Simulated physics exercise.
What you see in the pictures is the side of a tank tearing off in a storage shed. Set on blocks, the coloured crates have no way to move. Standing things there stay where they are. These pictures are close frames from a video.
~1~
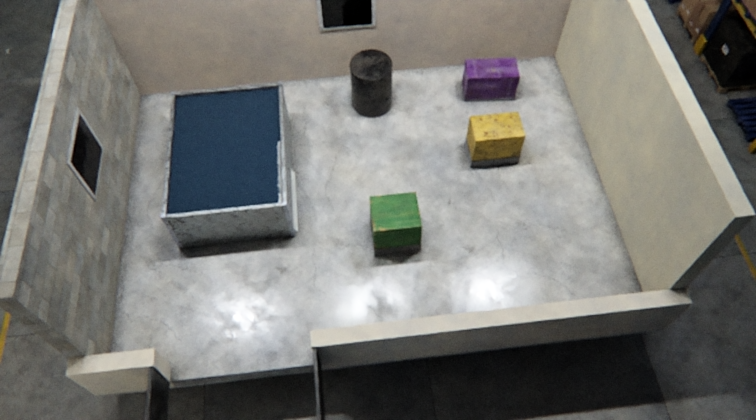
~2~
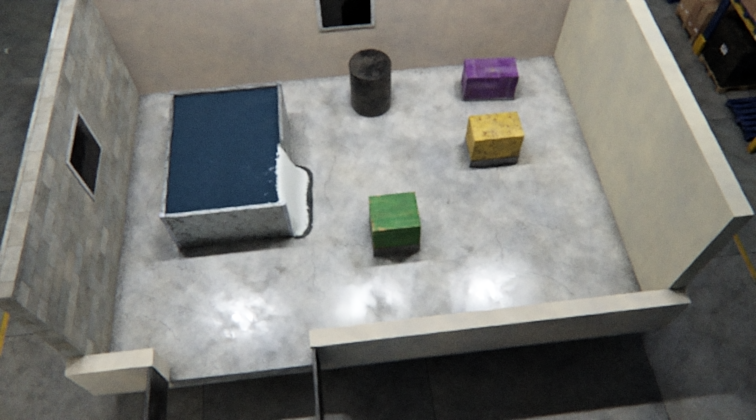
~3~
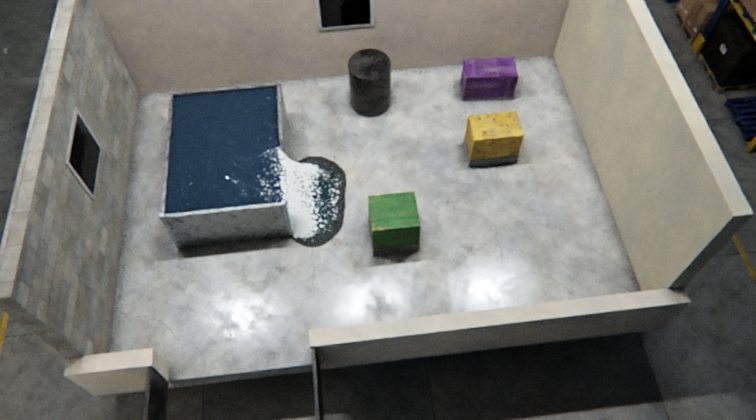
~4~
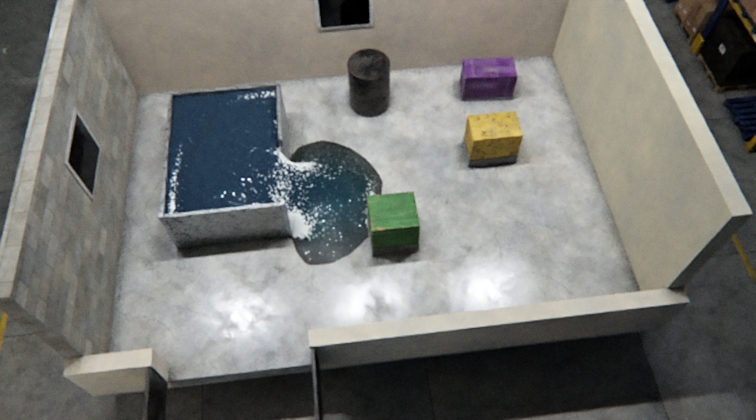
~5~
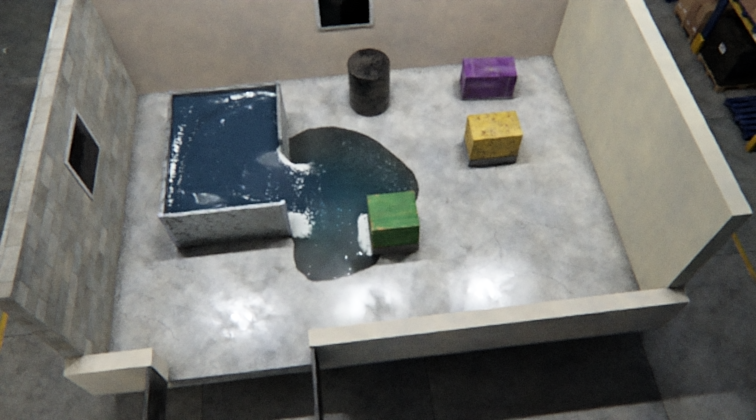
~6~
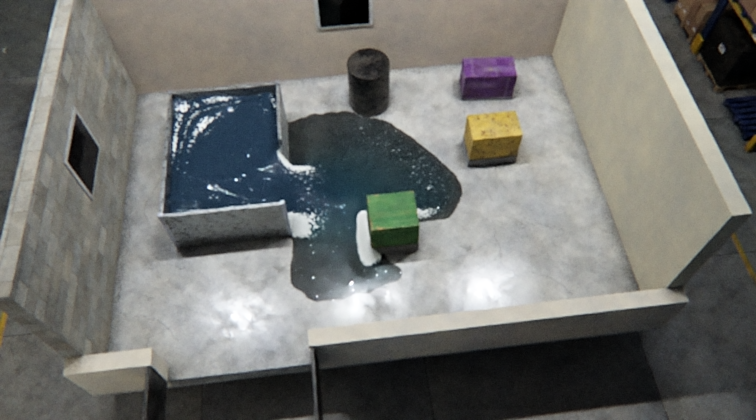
At the start, an open tank of dark blue water stands whole at the left of a walled room with coloured crates and a dark cylinder. Its right side gives way and water pours through the gap, foaming across the floor. The dark pool spreads rightward, reaching and surrounding the unmoving green crate.
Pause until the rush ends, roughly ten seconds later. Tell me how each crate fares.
The green crate will be within the water's reach. The purple crate will be within the water's reach. The yellow crate will be within the water's reach.
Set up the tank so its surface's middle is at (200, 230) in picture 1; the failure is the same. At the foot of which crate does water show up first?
Crate marked green.
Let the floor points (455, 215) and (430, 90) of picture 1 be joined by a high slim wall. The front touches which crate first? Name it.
It's the green one.
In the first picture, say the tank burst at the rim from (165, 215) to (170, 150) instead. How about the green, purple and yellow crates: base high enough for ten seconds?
Green crate is not reached; purple crate is reached; yellow crate is not reached.
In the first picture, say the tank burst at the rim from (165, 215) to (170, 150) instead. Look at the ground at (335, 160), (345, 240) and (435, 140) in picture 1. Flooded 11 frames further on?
So it's nothing at the first, nothing at the second and nothing at the third.
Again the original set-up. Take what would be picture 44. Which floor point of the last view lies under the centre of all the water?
The water's middle lies around (409, 186).
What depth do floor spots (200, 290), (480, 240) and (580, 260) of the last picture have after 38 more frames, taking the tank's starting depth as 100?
I'd put them at close to 2 per cent, then 10 per cent, then 12 per cent.
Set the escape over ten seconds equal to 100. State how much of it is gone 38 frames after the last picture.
About 50 %.
A moment on, water covers 40 % of the floor; the green crate water round its plinth, the purple crate water round its plinth, the yellow crate water round its plinth.
Next, water covers 55 % of the floor; the green crate water round its plinth, the purple crate water round its plinth, the yellow crate water round its plinth.
Then, water covers 75 % of the floor; the green crate water round its plinth, the purple crate water round its plinth, the yellow crate water round its plinth.
Later, water covers 95 % of the floor; the green crate water round its plinth, the purple crate water round its plinth, the yellow crate water round its plinth.
In the end, water covers 100 % of the floor; the green crate was topped, the purple crate was topped, the yellow crate was topped.
